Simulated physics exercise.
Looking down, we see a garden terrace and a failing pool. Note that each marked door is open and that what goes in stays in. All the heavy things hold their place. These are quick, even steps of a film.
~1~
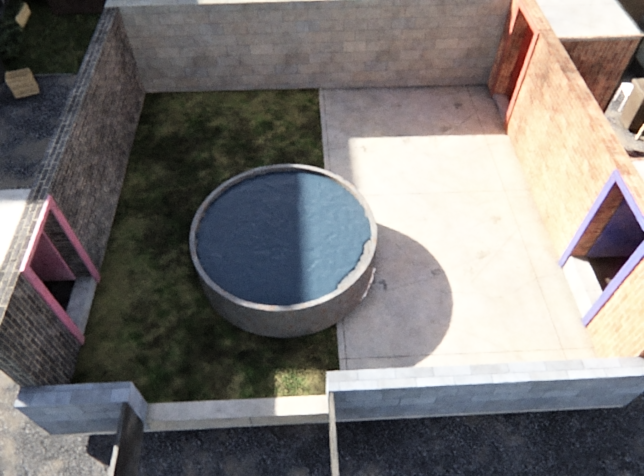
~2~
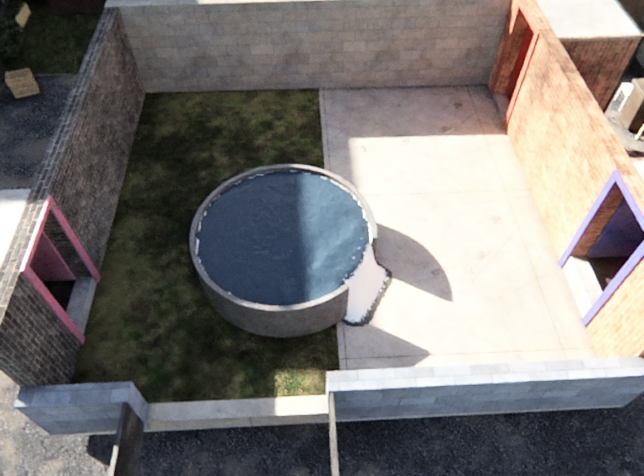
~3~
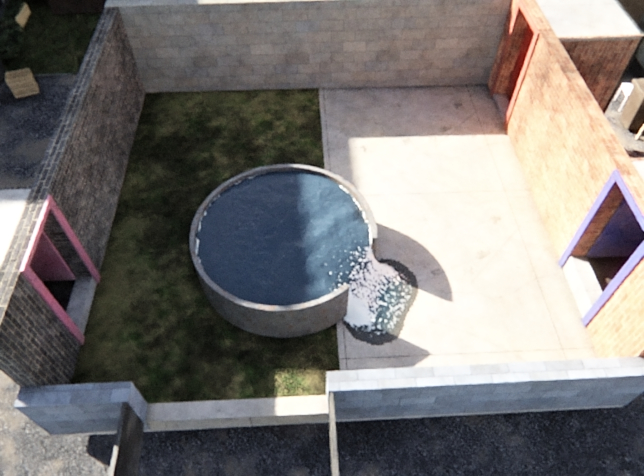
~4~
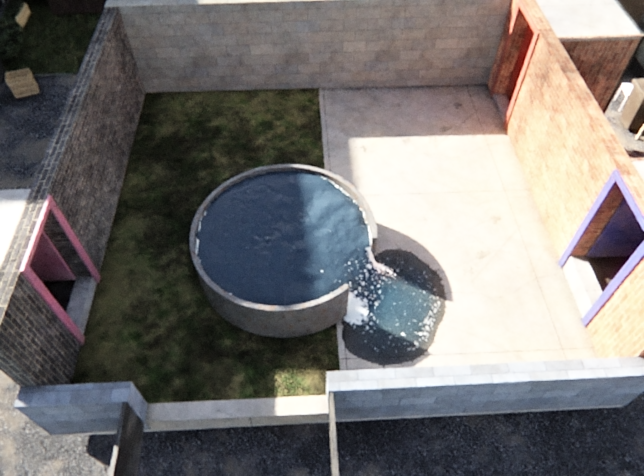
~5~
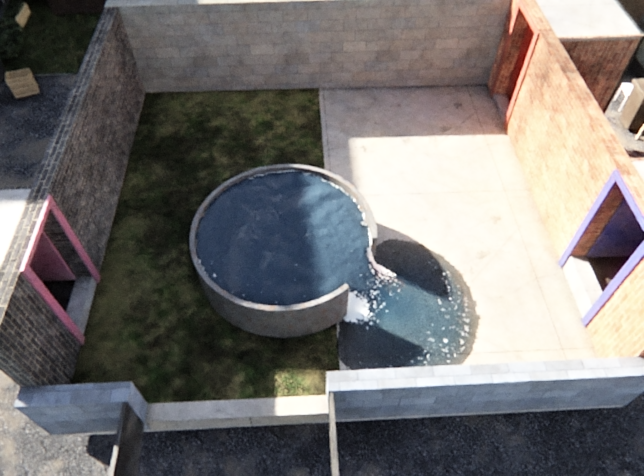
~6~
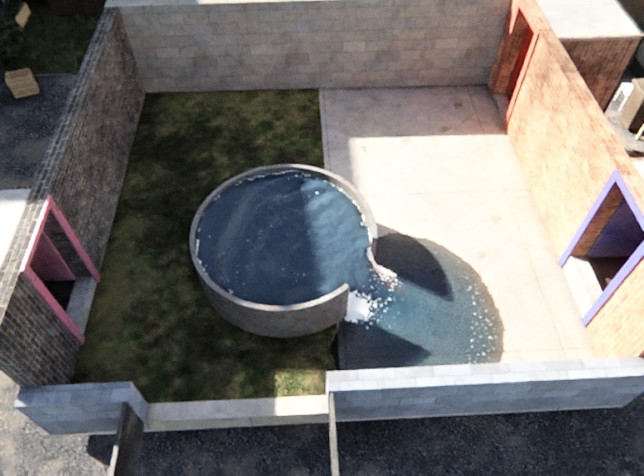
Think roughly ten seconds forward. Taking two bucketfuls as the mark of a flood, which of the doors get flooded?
The pink door stays below the mark, the red door gets flooded, the blue door stays below the mark.
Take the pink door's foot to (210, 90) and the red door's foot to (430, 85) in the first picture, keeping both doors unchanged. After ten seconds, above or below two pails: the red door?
As I see it, the red door exceeds the limit.
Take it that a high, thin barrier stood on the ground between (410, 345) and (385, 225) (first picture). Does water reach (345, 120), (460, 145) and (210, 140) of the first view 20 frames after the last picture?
Taking the points in order - wetted, unwetted, unwetted.
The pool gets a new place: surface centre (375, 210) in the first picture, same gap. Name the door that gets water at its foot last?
That would be the door marked pink, I say.
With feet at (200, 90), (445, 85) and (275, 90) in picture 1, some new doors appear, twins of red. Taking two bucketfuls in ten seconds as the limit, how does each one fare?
Result per door - within the limit; past the limit; within the limit.
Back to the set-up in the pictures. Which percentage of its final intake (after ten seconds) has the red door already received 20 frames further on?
Some 0 in a hundred.
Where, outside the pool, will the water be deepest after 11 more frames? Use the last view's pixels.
At about (599, 368).
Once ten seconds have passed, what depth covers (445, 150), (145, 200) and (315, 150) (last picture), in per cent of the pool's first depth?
About 8 per cent, then 0 per cent, then 10 per cent.
A moment on, water covers 20 % of the floor; the pink door not reached, the red door not reached, the blue door wet at the sill, nothing in.
Next, water covers 20 % of the floor; the pink door not reached, the red door not reached, the blue door wet at the sill, nothing in.
Then, water covers 35 % of the floor; the pink door not reached, the red door wet at the sill, nothing in, the blue door under two buckets in.
Later, water covers 65 % of the floor; the pink door not reached, the red door under two buckets in, the blue door under two buckets in.
In the end, water covers 85 % of the floor; the pink door not reached, the red door over two buckets in, the blue door under two buckets in.
